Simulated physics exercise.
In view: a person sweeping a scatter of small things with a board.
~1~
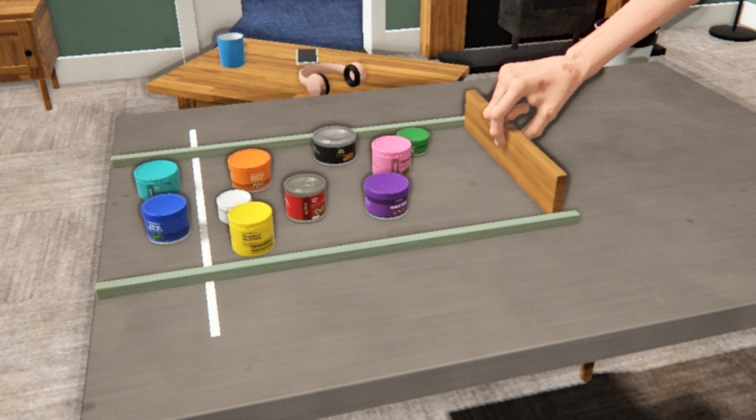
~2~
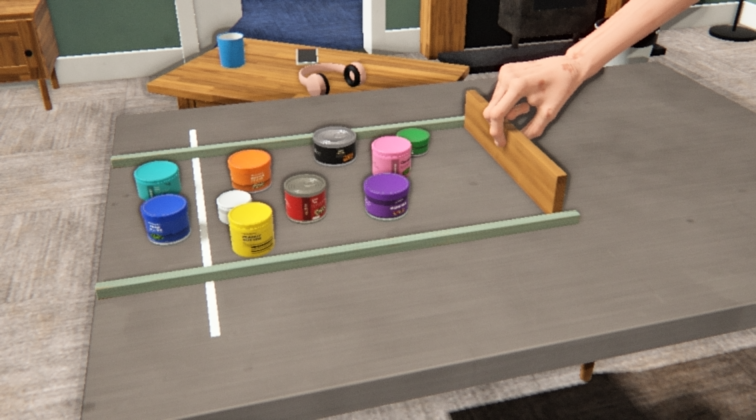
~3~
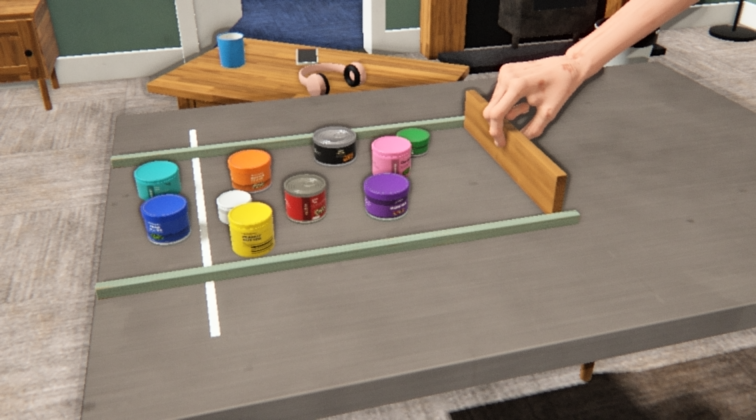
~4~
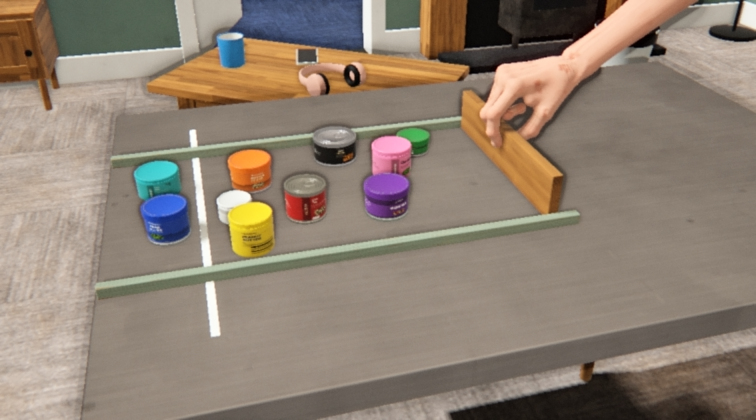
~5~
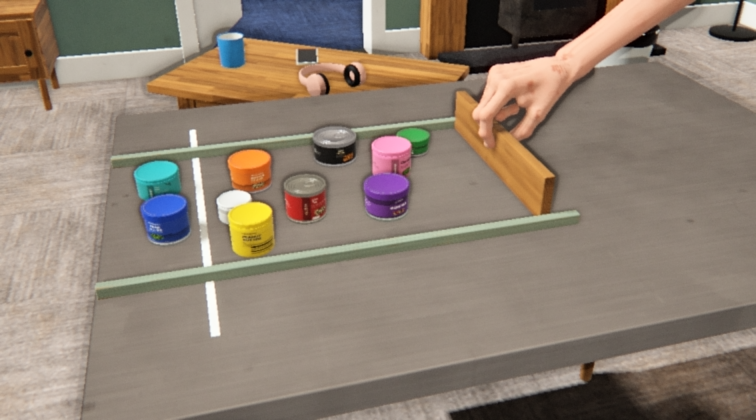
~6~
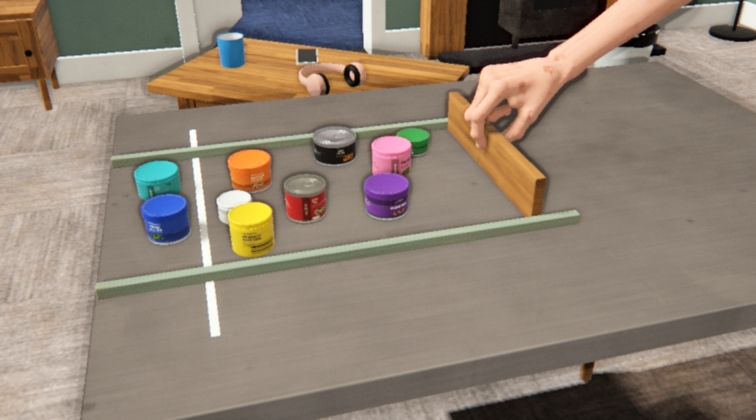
A hand reaching in from the upper right slides a wooden board slightly leftward across a dark grey table, seen from above at an angle in a furnished room. Between two pale green rails sit turquoise, blue, white, yellow and orange containers towards the left, near a white stripe, with red, black, purple, pink and green ones further right. The board starts still, then shifts slowly, while the containers and view stay still.
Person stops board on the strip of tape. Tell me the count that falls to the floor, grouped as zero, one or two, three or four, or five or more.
Mind you, the pieces that take the plunge come to one or two.
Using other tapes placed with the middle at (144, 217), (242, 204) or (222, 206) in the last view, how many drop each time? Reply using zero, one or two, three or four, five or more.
In turn: 5 or more, none, not one.
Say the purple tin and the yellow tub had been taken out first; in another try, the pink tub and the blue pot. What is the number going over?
First 1, then 0.
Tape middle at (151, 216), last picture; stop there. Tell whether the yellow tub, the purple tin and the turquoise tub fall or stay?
Yellow tub stays put, purple tin stays put, turquoise tub goes off.
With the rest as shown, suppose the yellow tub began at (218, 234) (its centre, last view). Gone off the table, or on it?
From that start, the object then is safe.
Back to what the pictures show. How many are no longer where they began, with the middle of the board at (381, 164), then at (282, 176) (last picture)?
By the first moment it's 4, by the second it's 8.
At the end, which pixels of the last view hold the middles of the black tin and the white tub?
The black tin comes to rest close to (144, 163), while the white tub rests close to (145, 208).
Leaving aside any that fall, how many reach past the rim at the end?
The answer comes to 0.
A little later, none off yet; turquoise tub at rest near (158, 181); blue pot at rest near (167, 220); white tub at rest near (235, 208).
When it is over, the number that fall off is one or two; down, turquoise tub.
